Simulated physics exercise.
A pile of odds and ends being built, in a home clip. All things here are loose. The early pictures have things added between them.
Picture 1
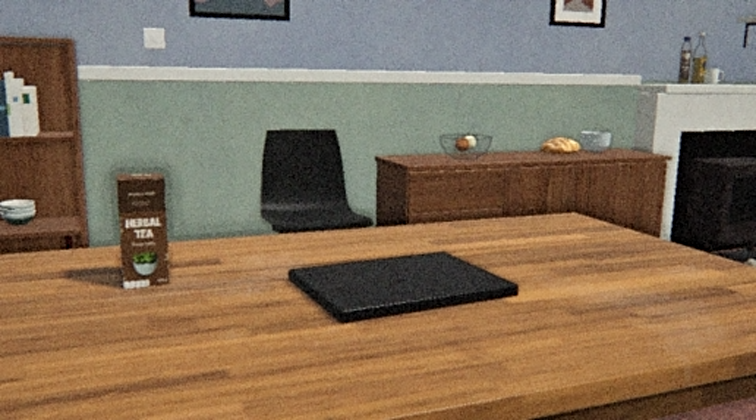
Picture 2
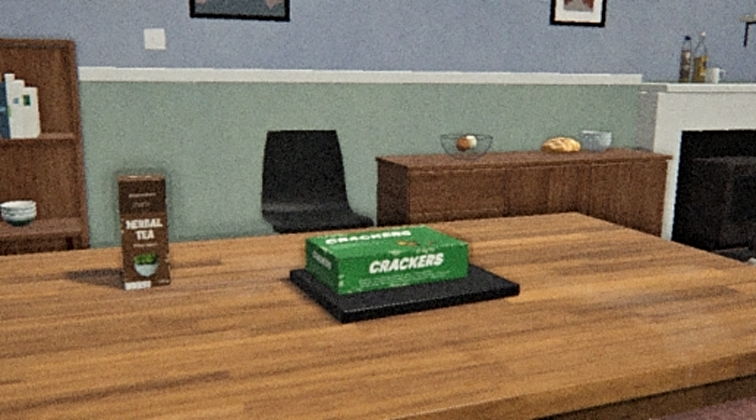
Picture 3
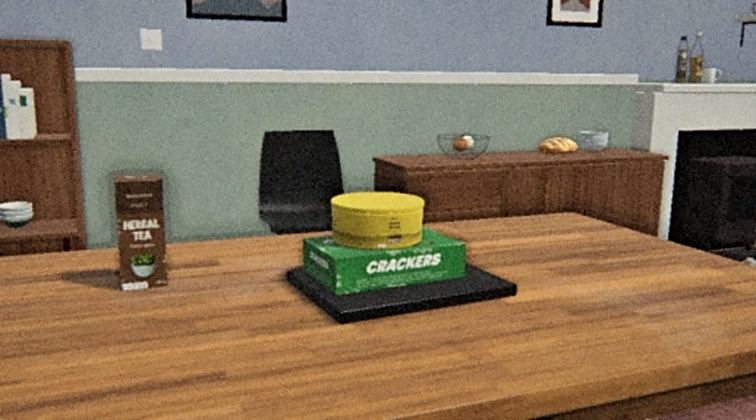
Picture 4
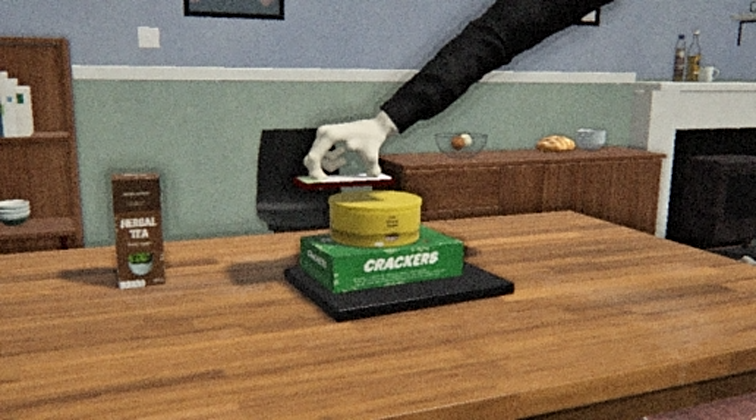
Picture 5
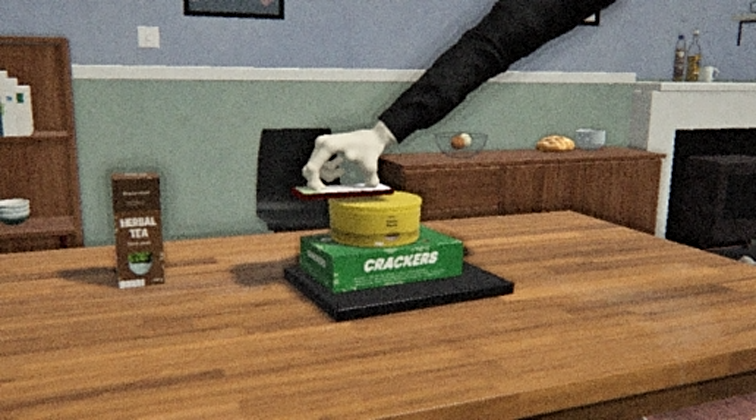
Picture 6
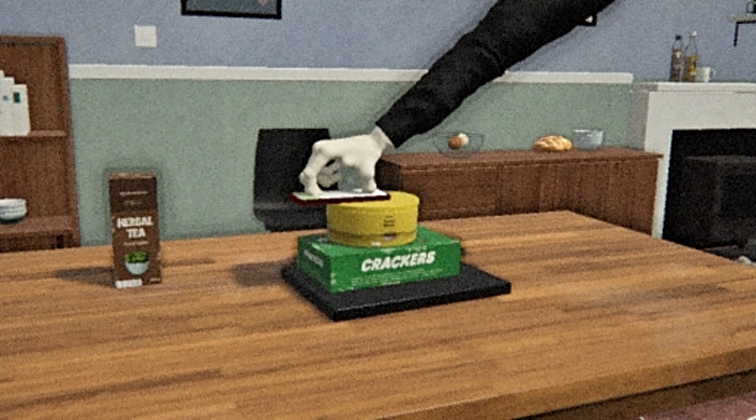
On a wooden table, a green crackers box appeared on a black tray, then a yellow tin on top, and a gloved hand lowered a flat red item onto the tin, still gripping it.
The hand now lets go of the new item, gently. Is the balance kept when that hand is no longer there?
Nothing comes down.
Then, 0.70 s on from there, no change.
Then, 1.60 s on from there, red phone resting near (339, 197).
In the end, all 5 unmoved. At the end, from the last picture's camera, red phone near (339, 197). The pile keeps its balance.
